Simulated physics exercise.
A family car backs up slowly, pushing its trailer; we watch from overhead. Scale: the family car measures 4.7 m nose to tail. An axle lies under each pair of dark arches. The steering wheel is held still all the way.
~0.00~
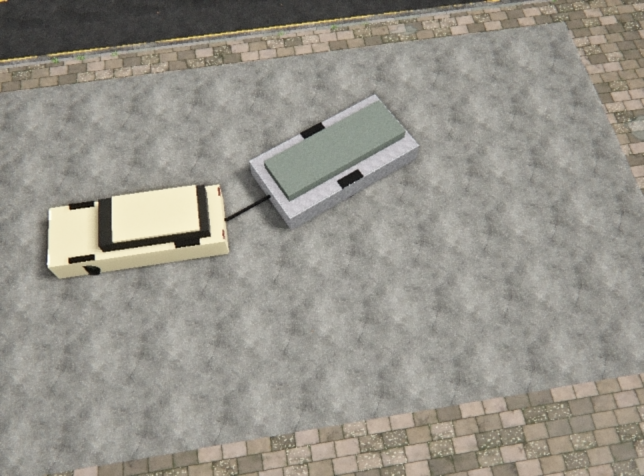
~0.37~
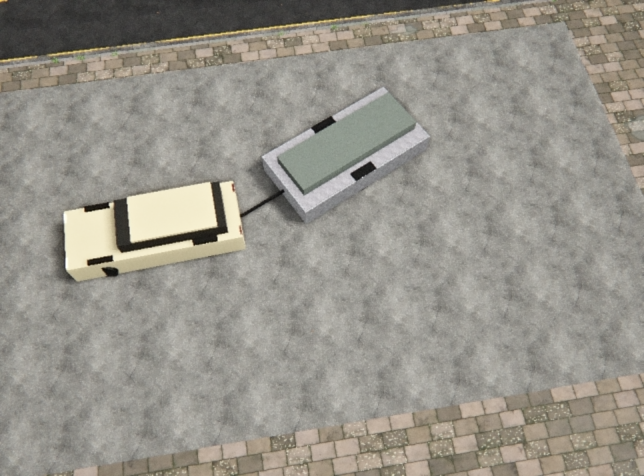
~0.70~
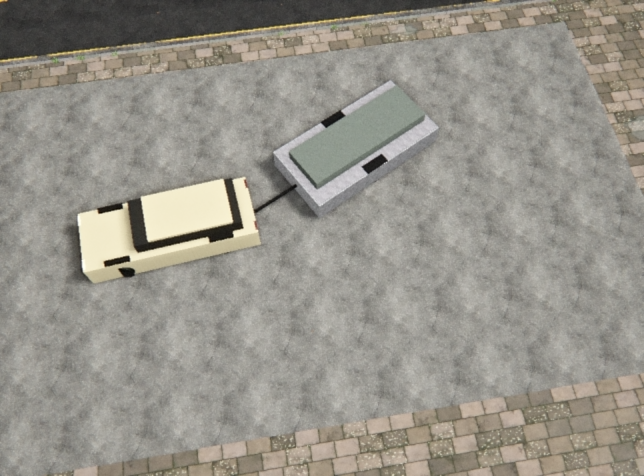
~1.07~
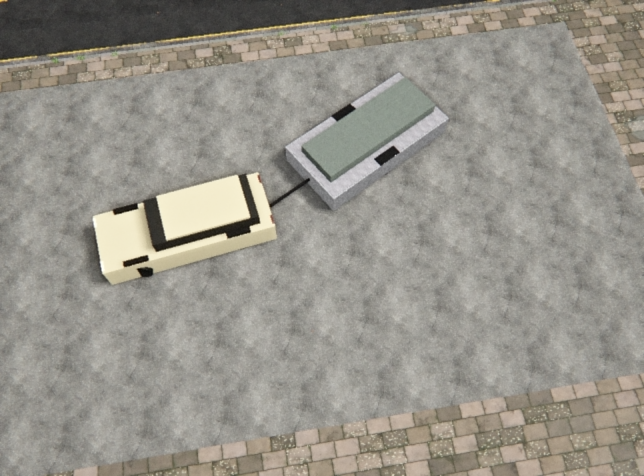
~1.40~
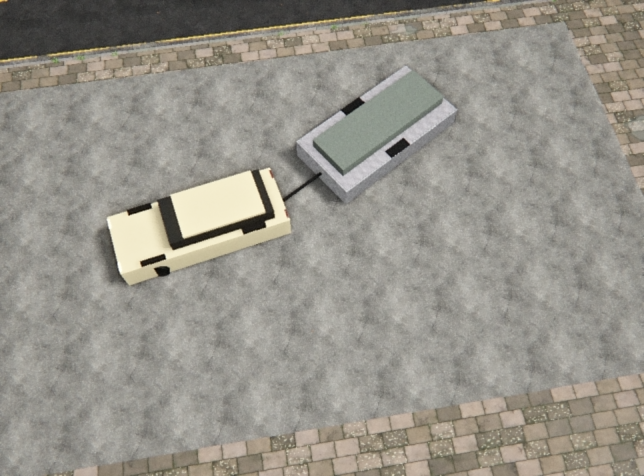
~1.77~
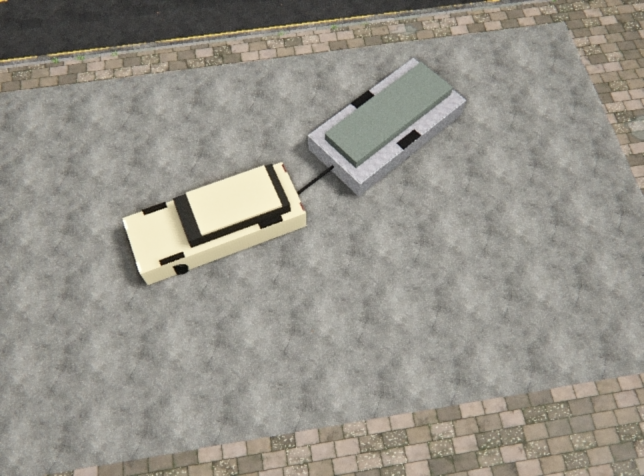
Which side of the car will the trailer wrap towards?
It swings round to the driver's left-hand side.
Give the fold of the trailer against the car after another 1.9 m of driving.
Some 10° to its right.
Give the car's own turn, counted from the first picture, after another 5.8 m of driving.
About 50°.
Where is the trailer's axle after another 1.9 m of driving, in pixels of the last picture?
Around (428, 84).
After 3.4 s, the tail is 12° to the car's right, the car has turned 26° and the trailer's axle is at (428, 84) of the last picture.
After 5.0 s, the tail is 1° to the car's left, the car has turned 38° and the trailer's axle is at (466, 49) of the last picture.
After 6.6 s, the tail is 24° to the car's left, the car has turned 50° and the trailer's axle is at (503, 20) of the last picture.
After 8.2 s, the tail is 59° to the car's left, the car has turned 63° and the trailer's axle is at (536, 7) of the last picture; it has jack-knifed.
